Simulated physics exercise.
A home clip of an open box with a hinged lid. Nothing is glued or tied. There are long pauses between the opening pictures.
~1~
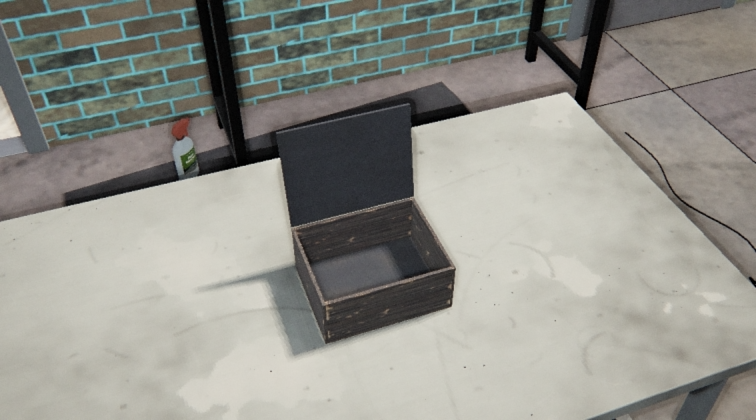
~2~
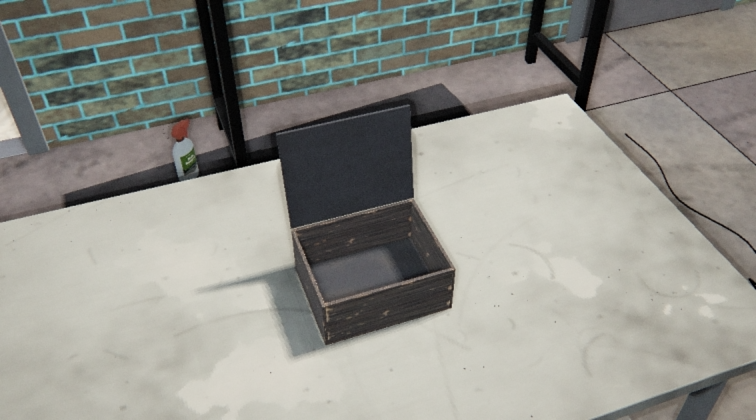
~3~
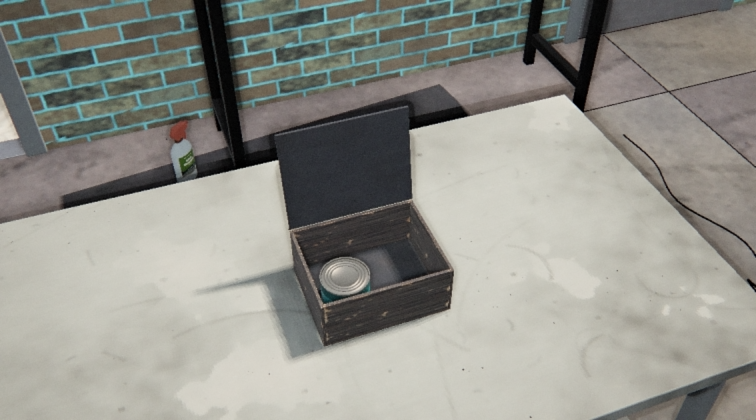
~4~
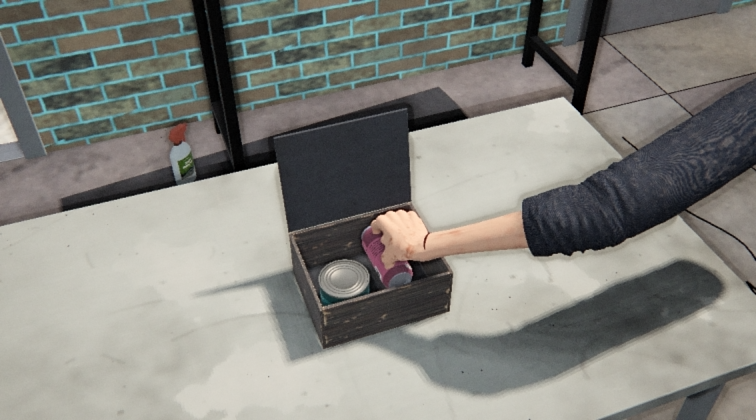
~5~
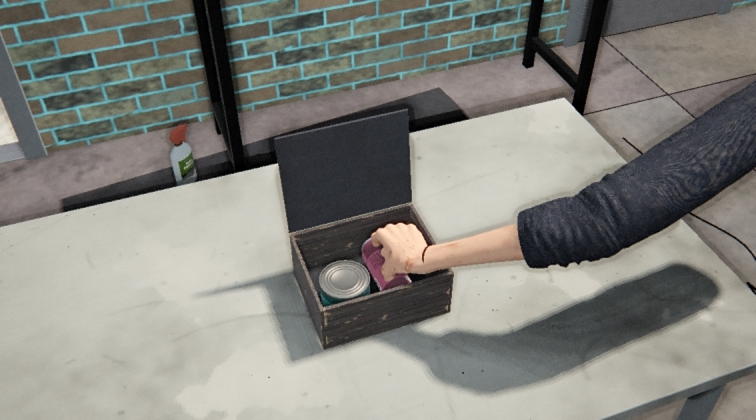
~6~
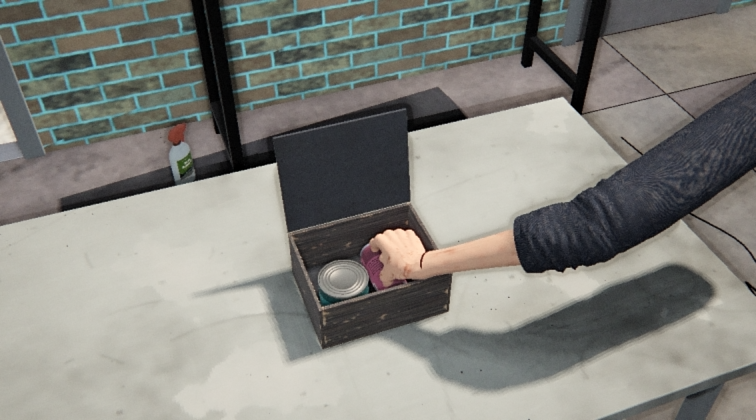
On a pale tabletop, an open hinged box sitting empty, then holding a round tin, as a hand lowers a pink can in beside it.
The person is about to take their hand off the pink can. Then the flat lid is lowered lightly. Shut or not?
The lid sits on the rim.
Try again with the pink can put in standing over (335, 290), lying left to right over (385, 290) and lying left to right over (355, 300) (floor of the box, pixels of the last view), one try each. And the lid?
First, it will not close; second, it shuts flat; third, it is held up.
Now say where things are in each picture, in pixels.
The last thing is not in view yet, in the first picture.
The last thing is not in view yet, in the second picture.
The last thing is not in view yet; turquoise tub (345, 288), in the third picture.
Still above its spot; pink can (386, 257); turquoise tub (345, 290), in the fourth picture.
Still above its spot; turquoise tub (345, 291), in the fifth picture.
Put in, still held; turquoise tub (344, 290), in the sixth picture.
Then, 1.30 s past the last view, lid 79° above the rim.
Then, 1.70 s past the last view, lid 47° above the rim.
Then, 2.00 s past the last view, lid 11° above the rim.
Finally, lid shut; both still in place. Final places as the last picture's camera would see them, pink can near (384, 275).
